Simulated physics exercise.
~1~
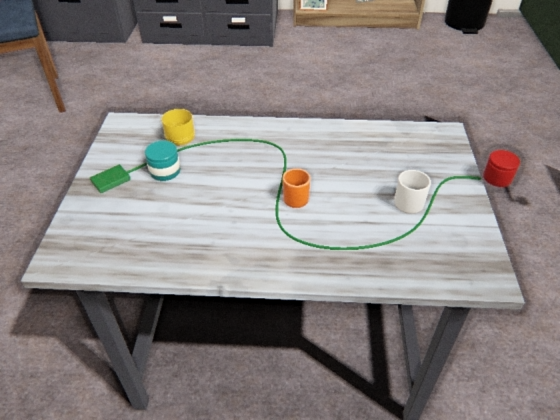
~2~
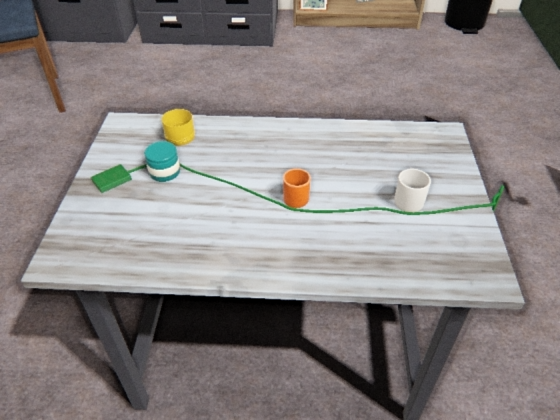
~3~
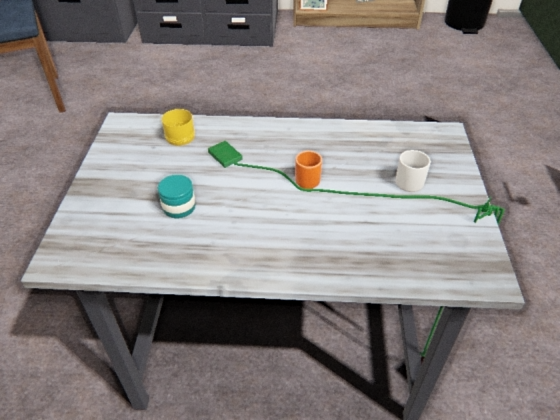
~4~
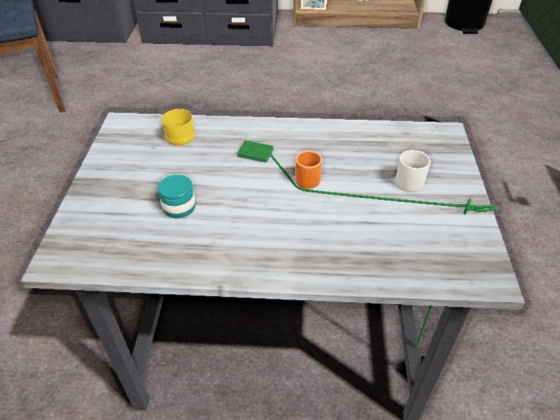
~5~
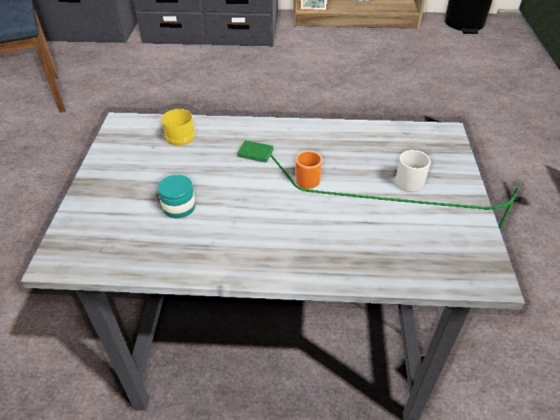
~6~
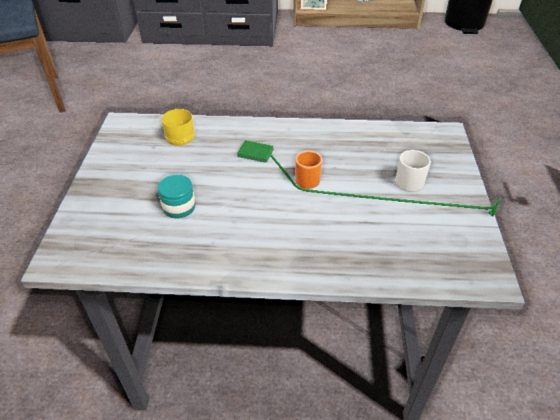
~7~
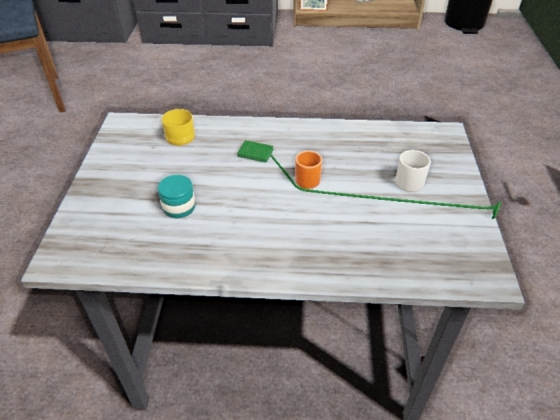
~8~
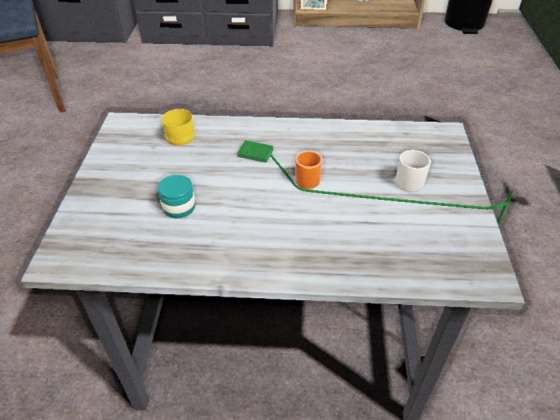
On a wood-topped desk, a red speaker dropping off the right side, its green cable dragging a green phone rightward before settling.
